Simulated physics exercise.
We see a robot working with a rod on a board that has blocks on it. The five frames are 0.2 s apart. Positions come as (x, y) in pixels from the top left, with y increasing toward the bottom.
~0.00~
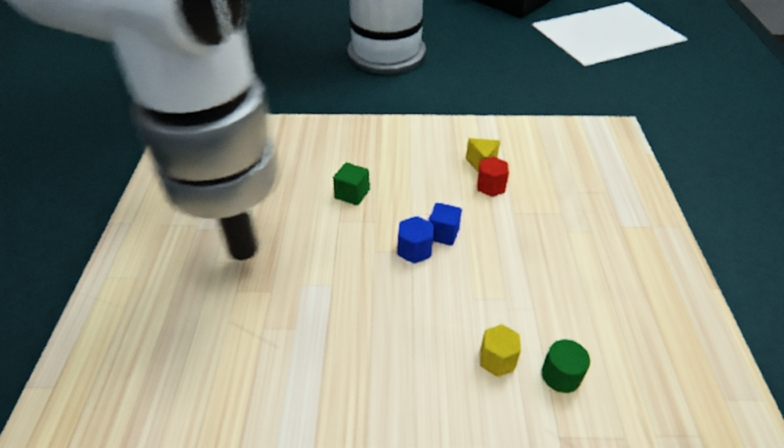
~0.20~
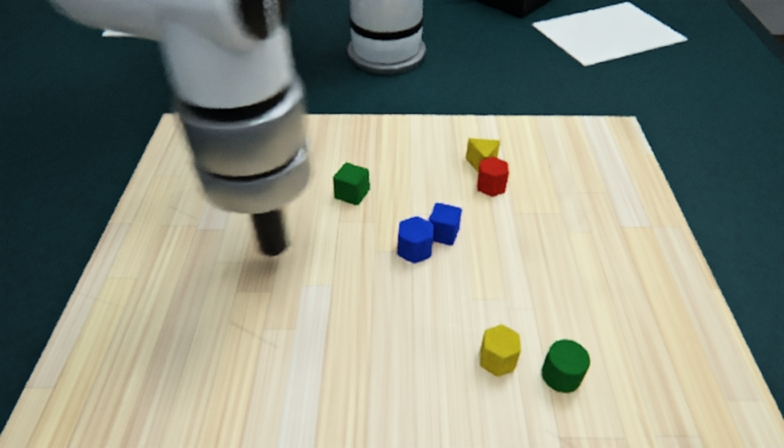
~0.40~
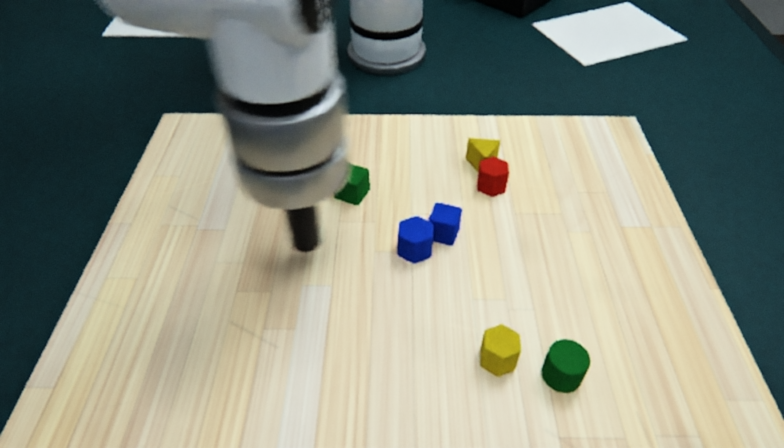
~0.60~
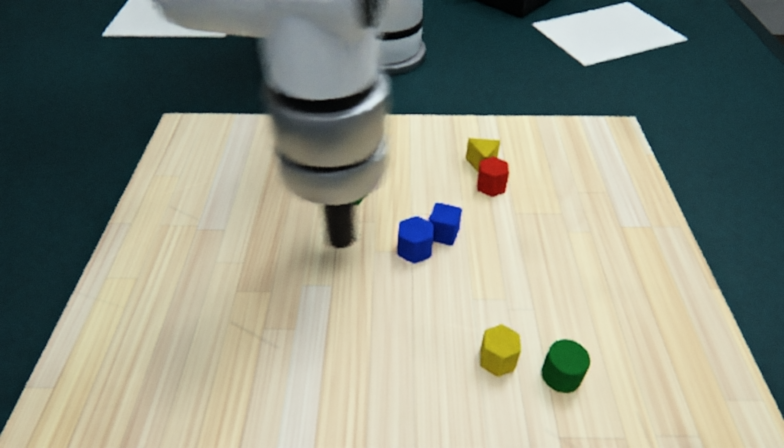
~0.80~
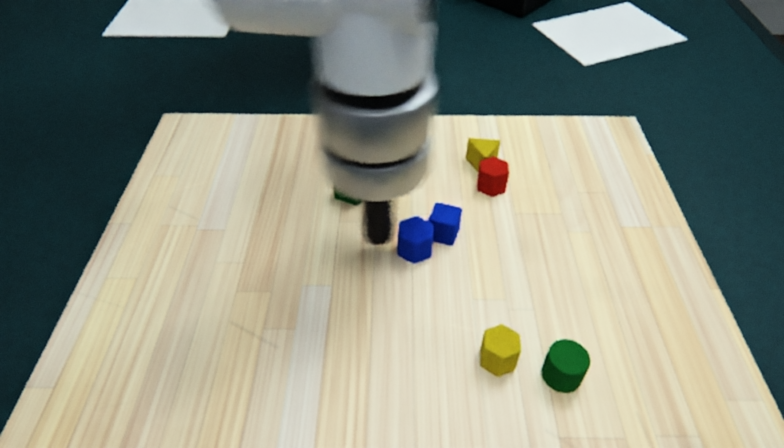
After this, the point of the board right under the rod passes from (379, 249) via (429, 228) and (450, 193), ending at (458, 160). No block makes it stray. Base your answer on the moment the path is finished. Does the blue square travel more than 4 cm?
No, that is not how it ends up.
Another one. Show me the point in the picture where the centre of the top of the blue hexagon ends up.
Located at (444, 232).
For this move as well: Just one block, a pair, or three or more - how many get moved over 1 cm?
Two get moved.
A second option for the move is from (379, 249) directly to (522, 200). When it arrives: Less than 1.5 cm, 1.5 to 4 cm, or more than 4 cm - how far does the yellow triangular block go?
Shift: Under 1.5 cm.
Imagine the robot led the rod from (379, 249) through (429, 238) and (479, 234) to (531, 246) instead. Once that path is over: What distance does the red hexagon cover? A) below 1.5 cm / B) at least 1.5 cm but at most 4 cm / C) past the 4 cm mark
My answer is option A.
What follows on the original path. One third of the way, rod at (430, 213); blue hexagon at (444, 232), turned 40° clockwise; blue square at (461, 209).
Two thirds of the way, rod at (452, 178); blue hexagon at (444, 232), turned 40° clockwise; blue square at (469, 208).
At the end, rod at (459, 145); blue hexagon at (444, 232), turned 40° clockwise; blue square at (469, 208); yellow triangular block in place.
